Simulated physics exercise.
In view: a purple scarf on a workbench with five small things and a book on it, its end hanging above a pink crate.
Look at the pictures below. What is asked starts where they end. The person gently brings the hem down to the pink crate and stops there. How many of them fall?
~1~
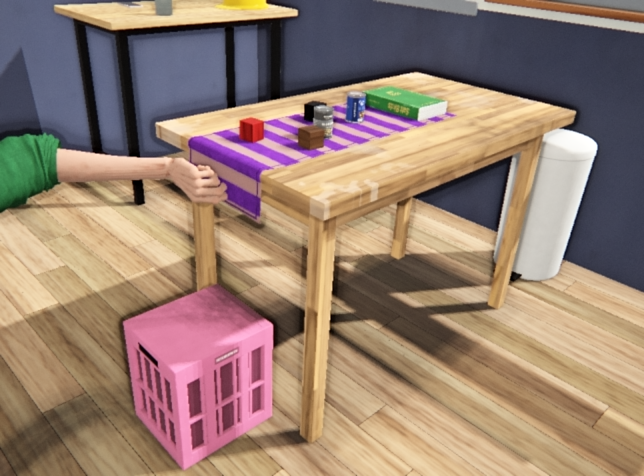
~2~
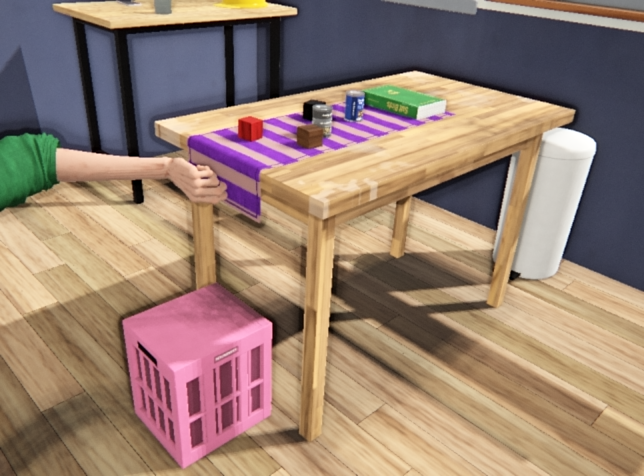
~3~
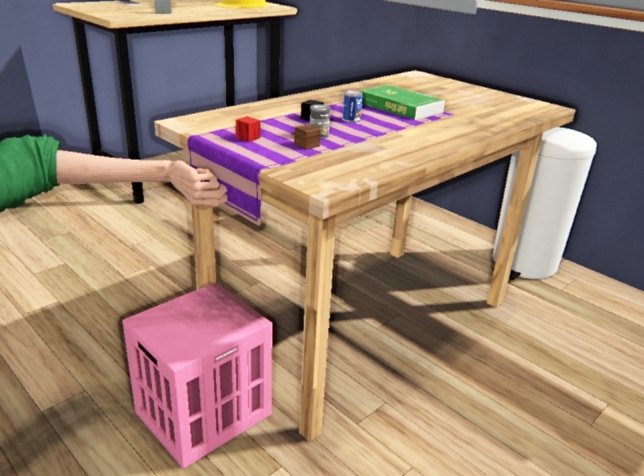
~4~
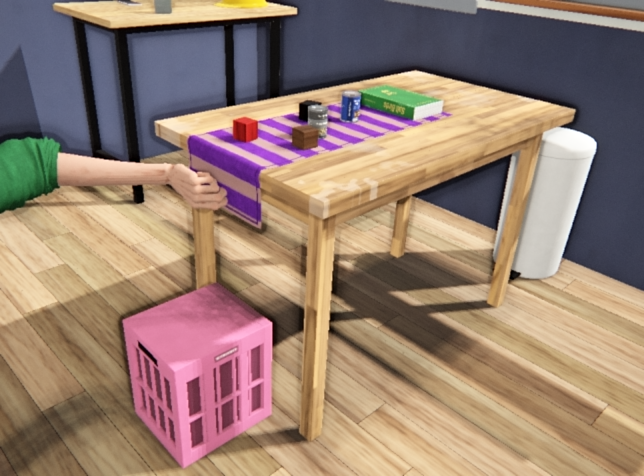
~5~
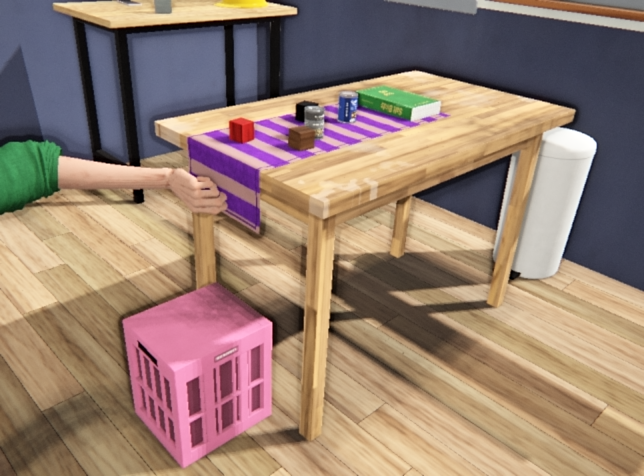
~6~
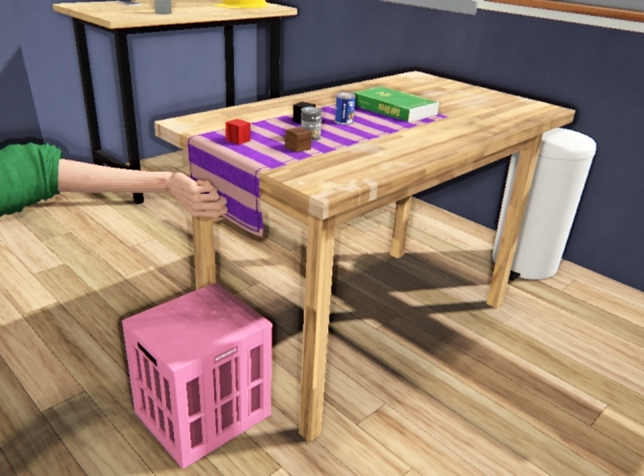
So in the end, the top is short three items, that's it.
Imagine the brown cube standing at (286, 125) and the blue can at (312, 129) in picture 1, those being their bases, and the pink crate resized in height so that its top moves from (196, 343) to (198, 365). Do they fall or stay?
The brown cube drops off; the blue can drops off.
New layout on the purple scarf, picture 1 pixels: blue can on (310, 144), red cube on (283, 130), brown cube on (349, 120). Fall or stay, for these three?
In the end the blue can is no longer on top, the red cube is no longer on top, and the brown cube is still on top.
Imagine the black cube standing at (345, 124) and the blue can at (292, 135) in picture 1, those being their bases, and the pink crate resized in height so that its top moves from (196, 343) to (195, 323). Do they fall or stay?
The black cube stays put, the blue can is lost.
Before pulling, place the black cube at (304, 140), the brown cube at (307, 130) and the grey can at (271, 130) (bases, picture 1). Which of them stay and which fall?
Result - black cube lost; brown cube lost; grey can lost.
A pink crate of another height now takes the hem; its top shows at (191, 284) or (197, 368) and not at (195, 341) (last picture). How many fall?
Totals 1, 4.
A little later, hem near (223, 237); all still up.
Next, hem near (223, 283); red cube and brown cube gone.
Later still, hem on the crate; red cube, brown cube and grey can gone.
When it is over, hem on the crate; red cube, brown cube and grey can gone. It carries off three.
